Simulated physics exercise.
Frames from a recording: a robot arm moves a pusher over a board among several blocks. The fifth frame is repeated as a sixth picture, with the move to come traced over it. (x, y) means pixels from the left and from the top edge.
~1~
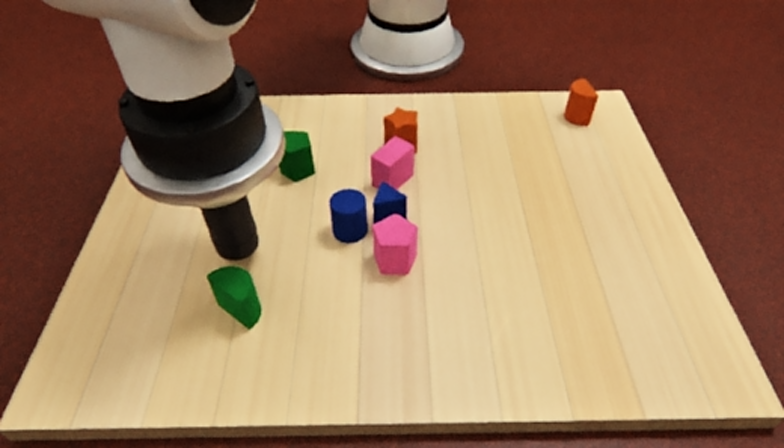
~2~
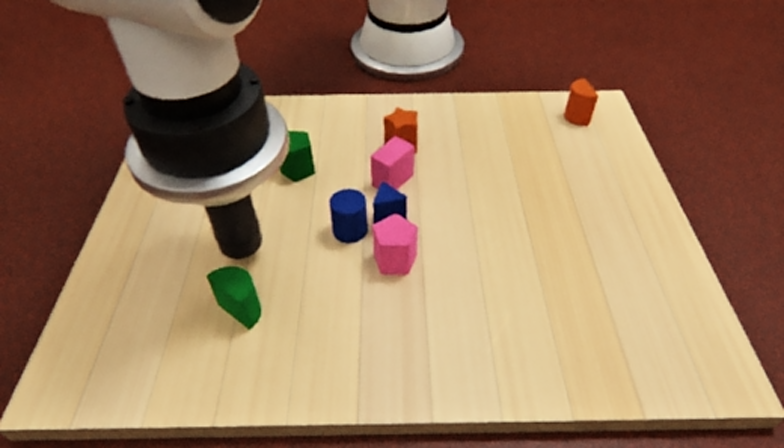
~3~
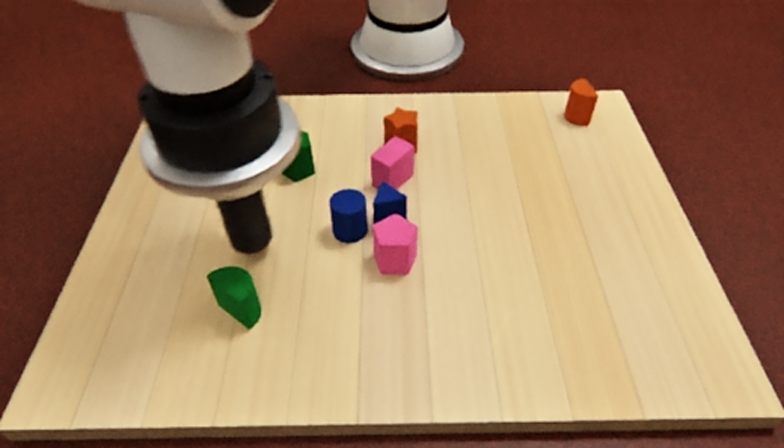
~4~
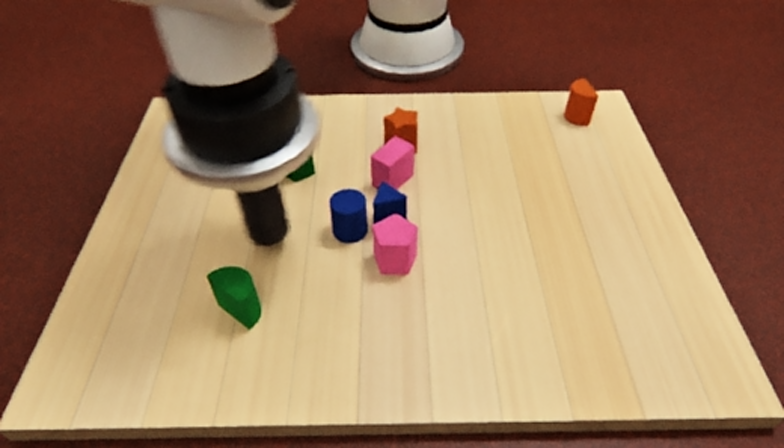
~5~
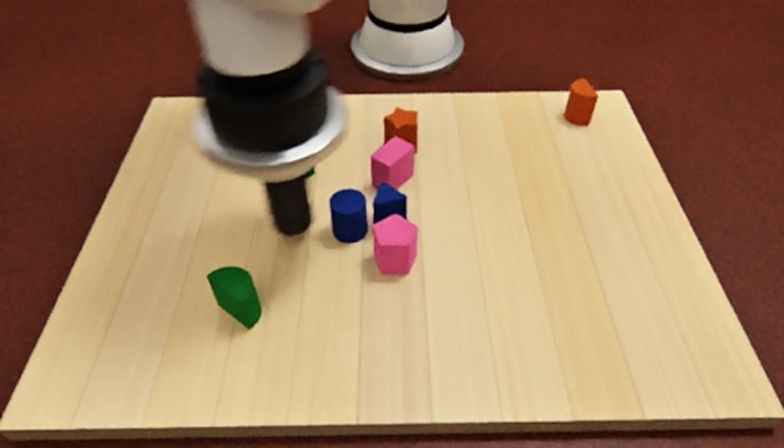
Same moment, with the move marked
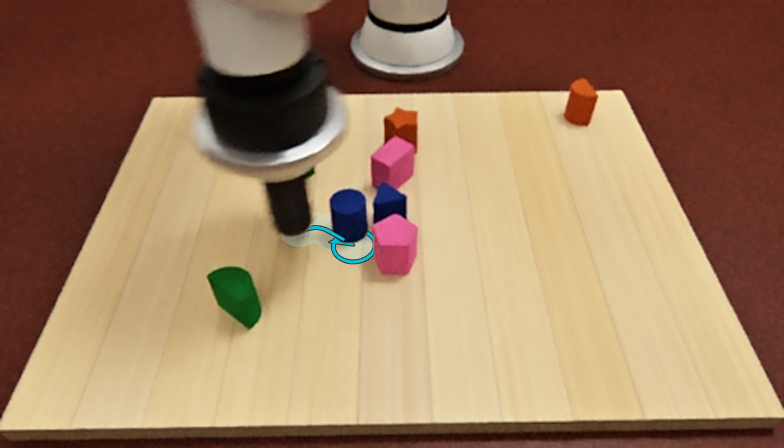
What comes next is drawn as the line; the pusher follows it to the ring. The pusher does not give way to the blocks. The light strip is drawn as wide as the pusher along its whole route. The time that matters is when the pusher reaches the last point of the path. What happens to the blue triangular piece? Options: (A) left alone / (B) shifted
The answer is B.
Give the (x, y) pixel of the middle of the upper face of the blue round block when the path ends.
I predict (392, 209).
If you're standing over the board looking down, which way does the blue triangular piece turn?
Its spin: Anticlockwise.
The line goes from (295, 234) via (317, 228) and (336, 235), ending at (354, 246).
Halfway along, pusher at (327, 219); blue round block at (365, 203); blue triangular piece at (393, 193), turned 25° anticlockwise.
At the end, pusher at (353, 234); green pentagonal block unmoved; blue round block at (392, 209); blue triangular piece at (406, 190), turned 70° anticlockwise; pink pentagonal block at (405, 236), turned 25° clockwise.
